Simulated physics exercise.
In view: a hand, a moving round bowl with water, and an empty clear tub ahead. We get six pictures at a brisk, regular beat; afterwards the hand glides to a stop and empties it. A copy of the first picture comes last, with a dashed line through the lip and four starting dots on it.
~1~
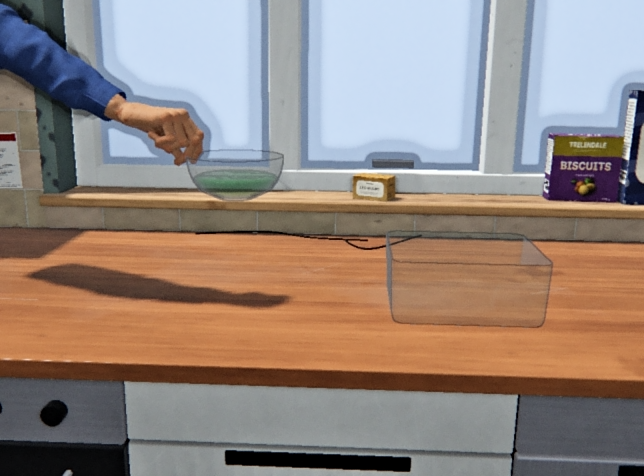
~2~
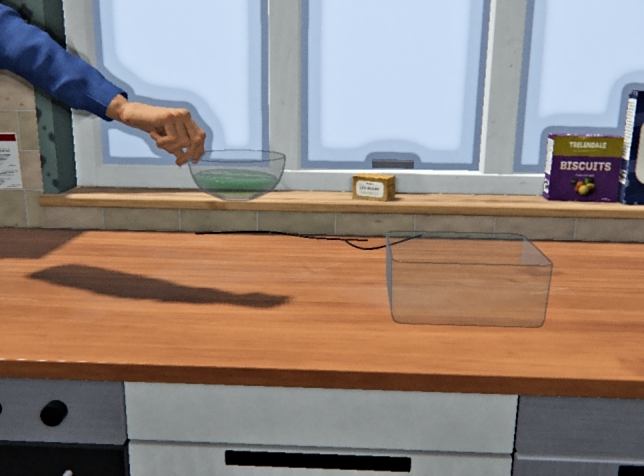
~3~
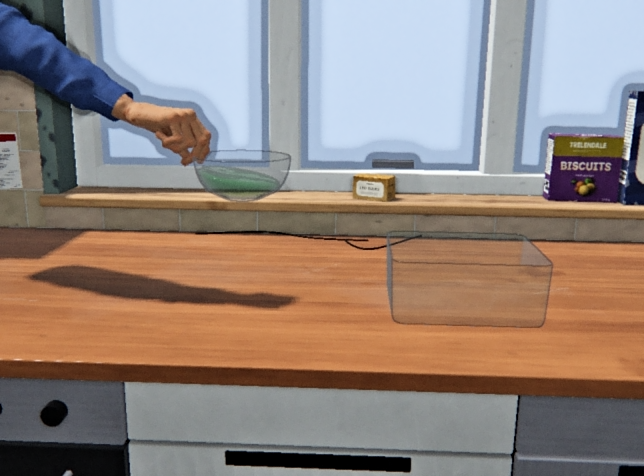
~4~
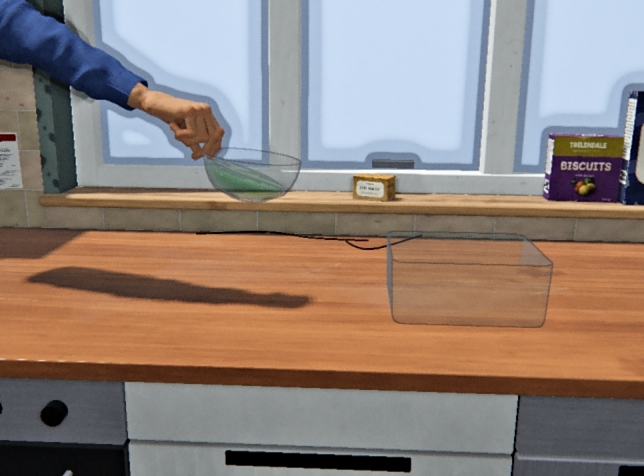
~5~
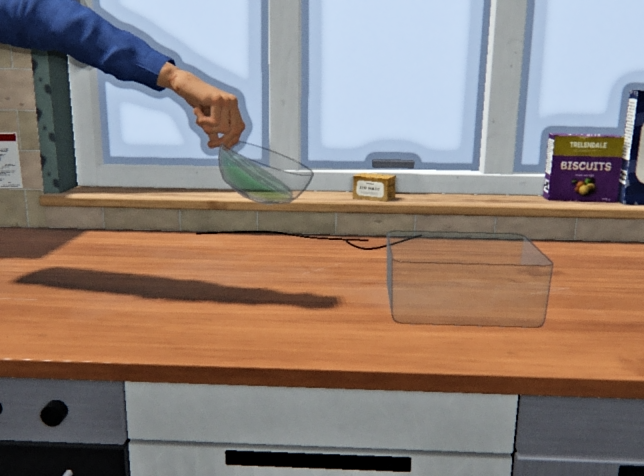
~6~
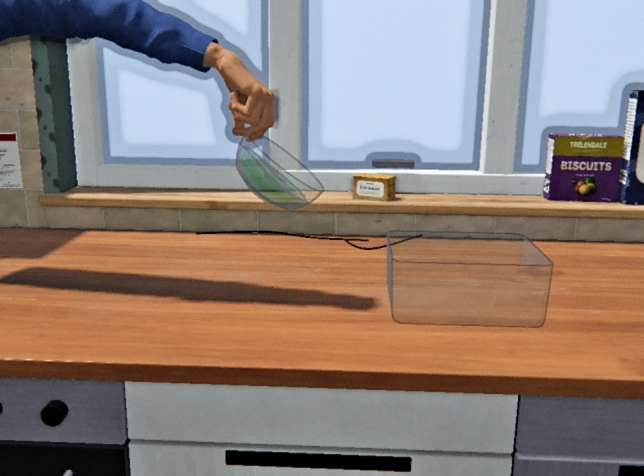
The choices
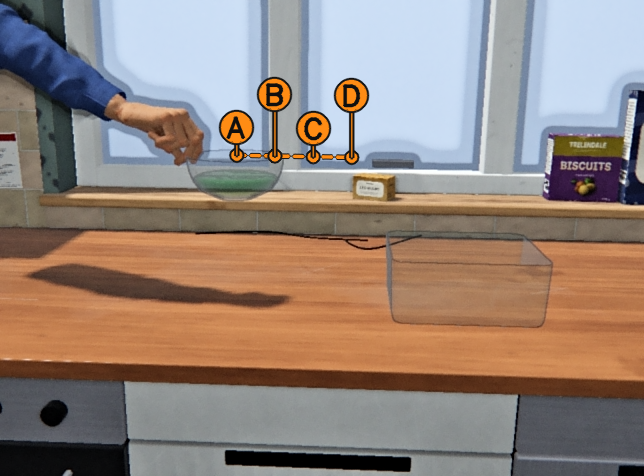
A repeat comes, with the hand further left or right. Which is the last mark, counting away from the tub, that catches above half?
C.
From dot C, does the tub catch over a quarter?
Yes, clearly.
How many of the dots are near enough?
Two of the four.
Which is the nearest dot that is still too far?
It is B.
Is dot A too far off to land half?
Yes, that goes wrong.
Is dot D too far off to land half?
No, not at all.
On the marked copy, A at (236, 155); B at (274, 156); C at (313, 156); D at (351, 157).
If A is chosen, about 0 % lands in the tub, 96 % falls short and 4 % goes beside or beyond.
If B is chosen, about 13 % lands in the tub, 84 % falls short and 4 % goes beside or beyond.
If C is chosen, about 80 % lands in the tub, 4 % falls short and 16 % goes beside or beyond.
If D is chosen, about 77 % lands in the tub, 6 % falls short and 18 % goes beside or beyond.
